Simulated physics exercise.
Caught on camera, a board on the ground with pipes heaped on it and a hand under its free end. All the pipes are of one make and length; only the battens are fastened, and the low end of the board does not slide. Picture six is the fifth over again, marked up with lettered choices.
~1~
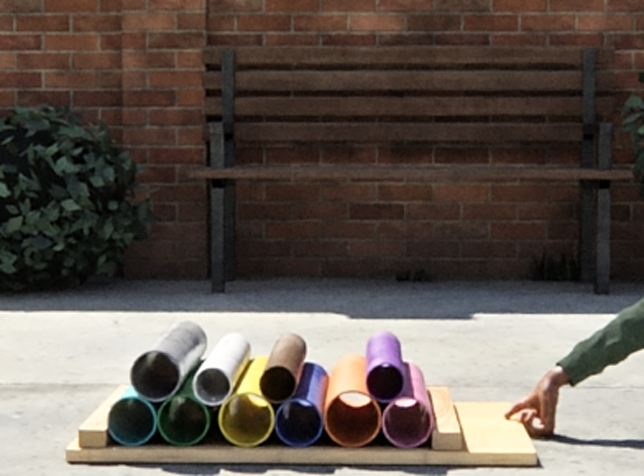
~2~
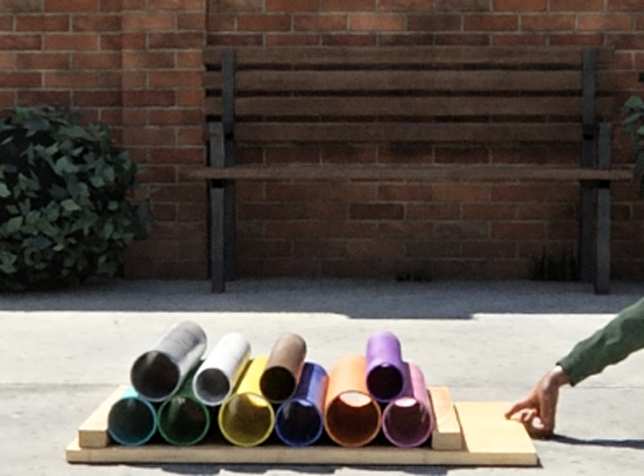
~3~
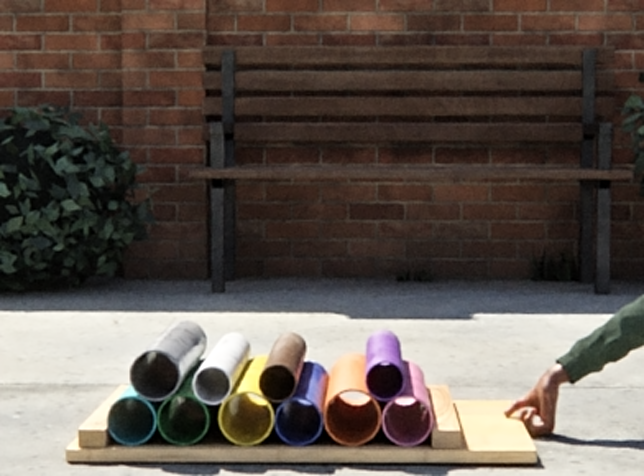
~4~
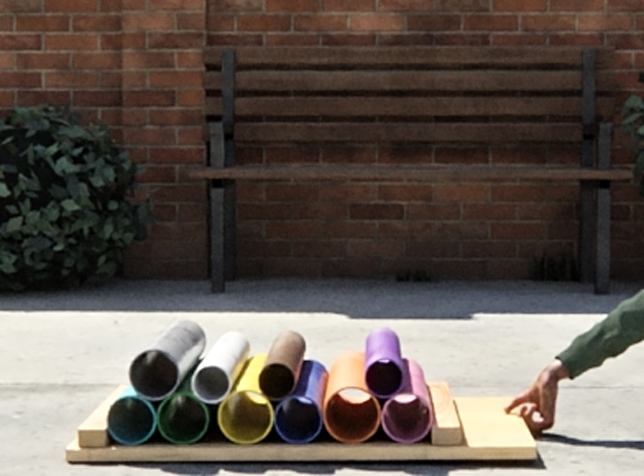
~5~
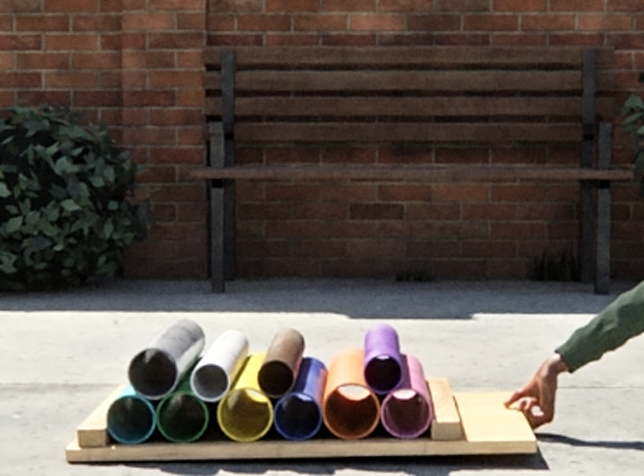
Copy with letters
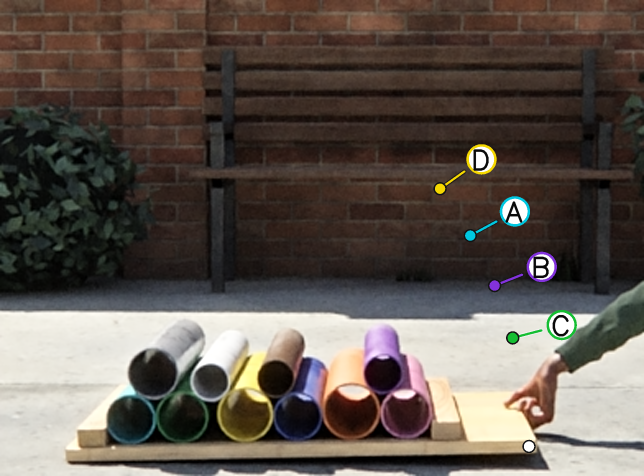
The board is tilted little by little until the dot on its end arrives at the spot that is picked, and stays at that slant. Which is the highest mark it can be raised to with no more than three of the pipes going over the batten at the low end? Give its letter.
It can be raised to D.
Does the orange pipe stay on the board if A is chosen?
Yes.
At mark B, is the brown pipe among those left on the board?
Yes.
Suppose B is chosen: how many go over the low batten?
The count is none.
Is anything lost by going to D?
At D: Yes.
On the marked copy, A at (470, 236); B at (494, 286); C at (513, 338); D at (440, 188); the white dot at (529, 446).
Following D. Soon after the start, board at 20°.
Later, board at 36°.
In the end, board at 36°, two over the low batten (grey, white).
As for the rest, A one over the low batten (grey); B none over the low batten; C none over the low batten.
